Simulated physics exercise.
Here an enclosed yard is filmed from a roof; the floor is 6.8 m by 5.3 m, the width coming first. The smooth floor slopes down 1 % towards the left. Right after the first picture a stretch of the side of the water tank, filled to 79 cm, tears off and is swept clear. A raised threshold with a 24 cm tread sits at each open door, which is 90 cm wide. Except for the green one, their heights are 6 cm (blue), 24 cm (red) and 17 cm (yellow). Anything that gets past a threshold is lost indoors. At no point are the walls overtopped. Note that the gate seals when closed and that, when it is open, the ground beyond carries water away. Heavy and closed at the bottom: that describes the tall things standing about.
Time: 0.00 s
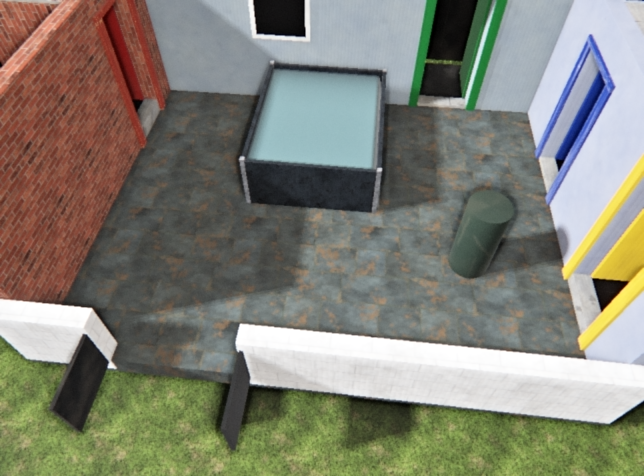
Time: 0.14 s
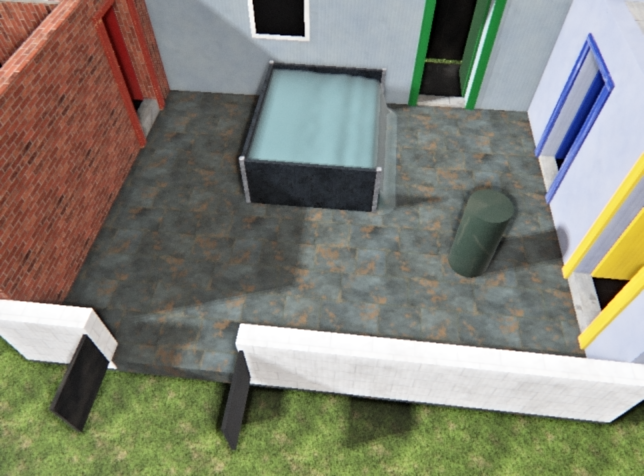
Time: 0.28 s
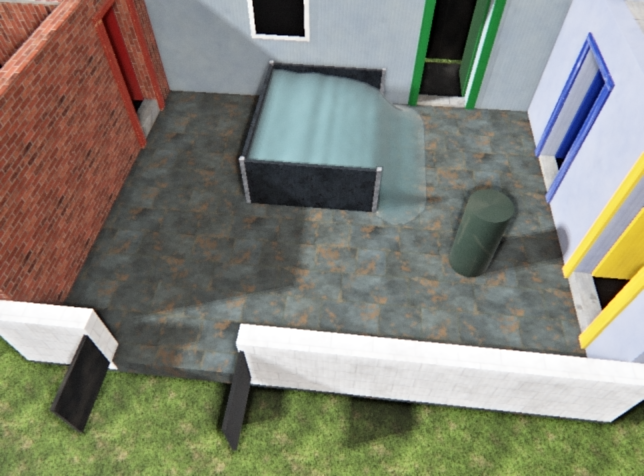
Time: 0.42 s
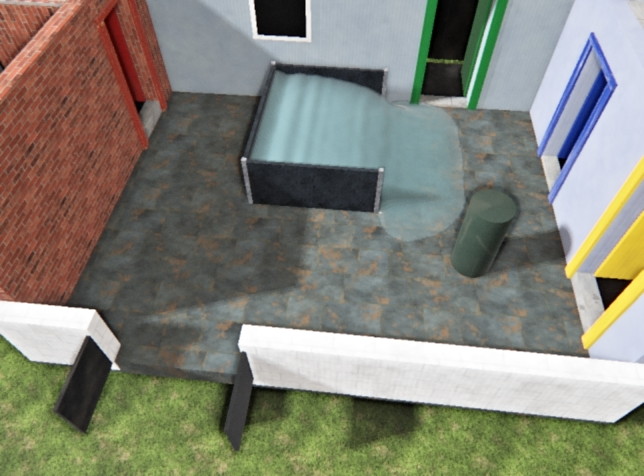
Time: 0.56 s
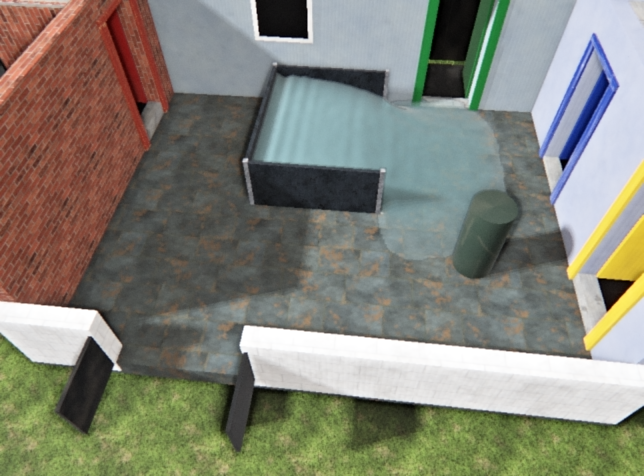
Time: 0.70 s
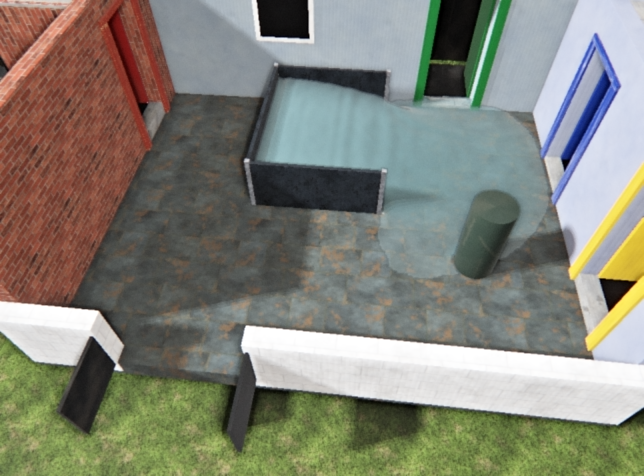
Water pours from the tank's open right side and spreads across the yard around the green cylinder.
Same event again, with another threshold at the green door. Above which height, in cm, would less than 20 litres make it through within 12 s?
Above roughly 22 cm.
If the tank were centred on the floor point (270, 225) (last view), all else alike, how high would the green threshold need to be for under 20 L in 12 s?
At least roughly 14.5 cm high.
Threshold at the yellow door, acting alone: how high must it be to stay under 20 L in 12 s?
At yellow, roughly 12.0 cm.
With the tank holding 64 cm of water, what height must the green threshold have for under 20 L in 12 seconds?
I'd go with near 17 cm then.
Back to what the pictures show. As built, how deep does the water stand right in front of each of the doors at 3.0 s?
Lab note, depth in cm: Green 23; blue 27; red 0; yellow 15.
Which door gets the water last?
Coming last is the red one.
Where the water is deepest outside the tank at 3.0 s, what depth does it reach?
About 30 cm.
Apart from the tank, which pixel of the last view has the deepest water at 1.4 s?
(517, 114).
After 1.4 s water covers 35 % of the floor, deepest (56 cm) near (517, 114); 17 cm at the green door, 24 litres in over its 6 cm threshold.
After 3.0 s water covers 45 % of the floor, deepest (30 cm) near (547, 200); 23 cm at the green door, 134 litres in over its 6 cm threshold.
After 12.0 s water covers 95 % of the floor, deepest (15 cm) near (173, 100); 7 cm at the green door, 291 litres in over its 6 cm threshold.
At the green door as built, the water arrived by 0.6 s and peaked near 23 cm at 3.0 s.
With a threshold of 19 cm, 38 litres would have come in within the 12 s; with 26 cm, 6 litres. So under 20 litres takes about 22 cm.
